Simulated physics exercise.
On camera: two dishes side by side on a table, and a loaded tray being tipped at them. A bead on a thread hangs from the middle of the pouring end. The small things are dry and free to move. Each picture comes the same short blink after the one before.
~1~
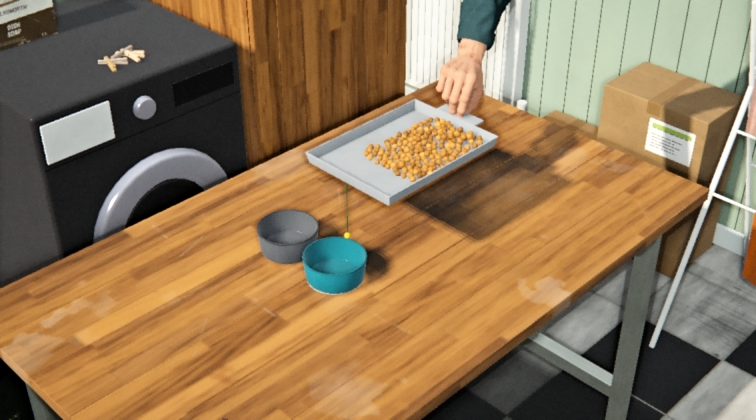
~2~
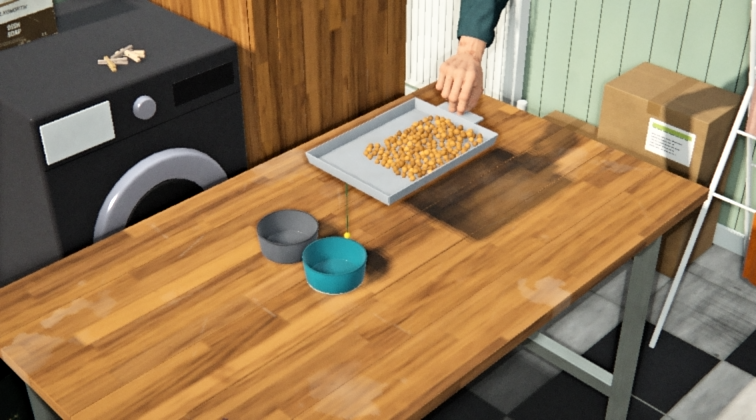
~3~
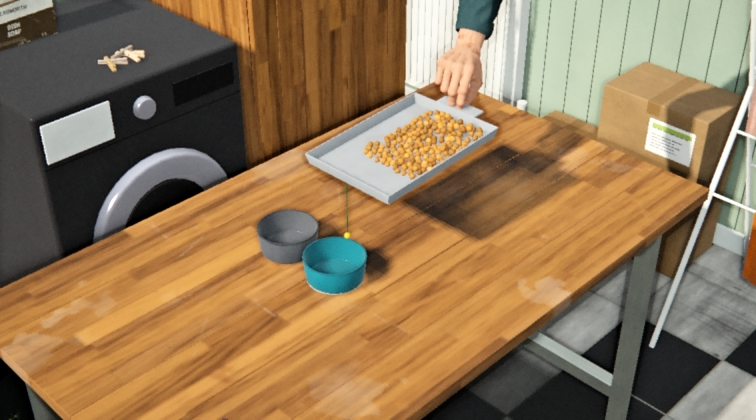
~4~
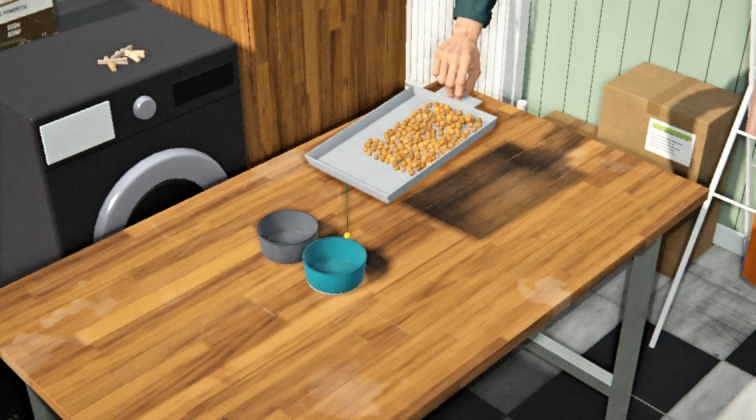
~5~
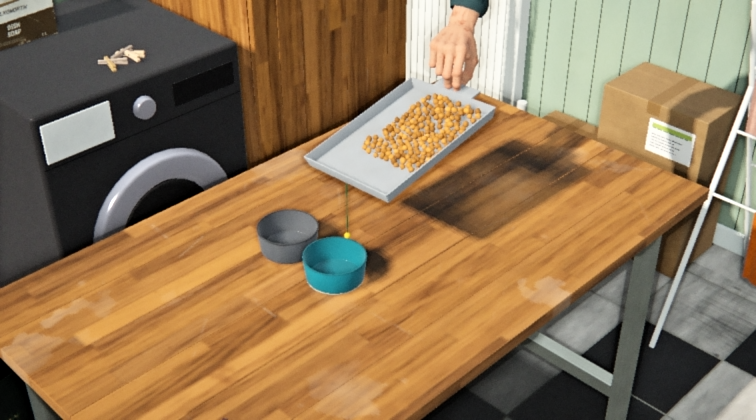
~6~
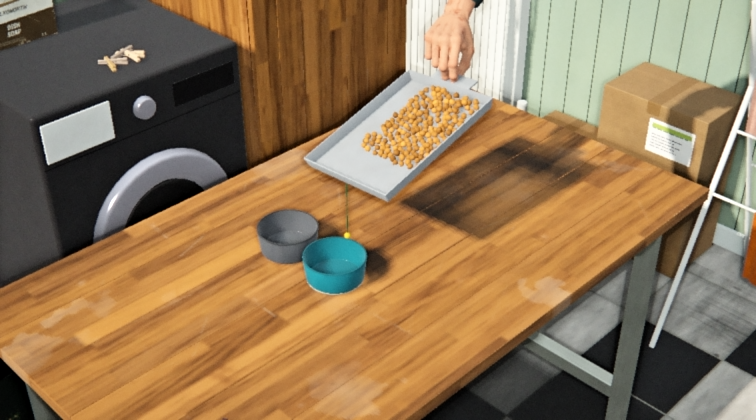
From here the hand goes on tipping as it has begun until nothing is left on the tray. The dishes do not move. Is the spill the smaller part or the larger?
Together they catch the larger part.
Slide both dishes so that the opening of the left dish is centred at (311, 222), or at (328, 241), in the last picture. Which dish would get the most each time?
One: The left one. Two: Left.
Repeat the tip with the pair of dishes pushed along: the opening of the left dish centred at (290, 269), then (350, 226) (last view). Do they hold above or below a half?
The first try: Not half. The second: Below a half.
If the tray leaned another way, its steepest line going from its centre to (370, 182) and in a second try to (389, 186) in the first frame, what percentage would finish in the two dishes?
Near 30 % and 20 %.
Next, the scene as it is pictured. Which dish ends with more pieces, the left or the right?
More ends in left.
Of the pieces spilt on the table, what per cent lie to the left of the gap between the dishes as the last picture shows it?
Roughly 70 in a hundred.
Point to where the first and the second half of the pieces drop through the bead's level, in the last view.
At about (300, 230), then at (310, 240).
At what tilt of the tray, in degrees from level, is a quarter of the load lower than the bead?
At some 115 degrees.
Just after the last frame, tray tipped steeply; almost all on the tray; just a few in the air.
A moment on, tray tipped right over; the larger part on the tray; just a few in the right dish; about a tenth in the left dish; about a tenth outside both; just a few in the air.
Further on, tray tipped past a quarter turn; roughly a quarter in the right dish; roughly half in the left dish; roughly a third outside both.
When it is over, tray tipped past a quarter turn; roughly a quarter in the right dish; roughly half in the left dish; roughly a third outside both.
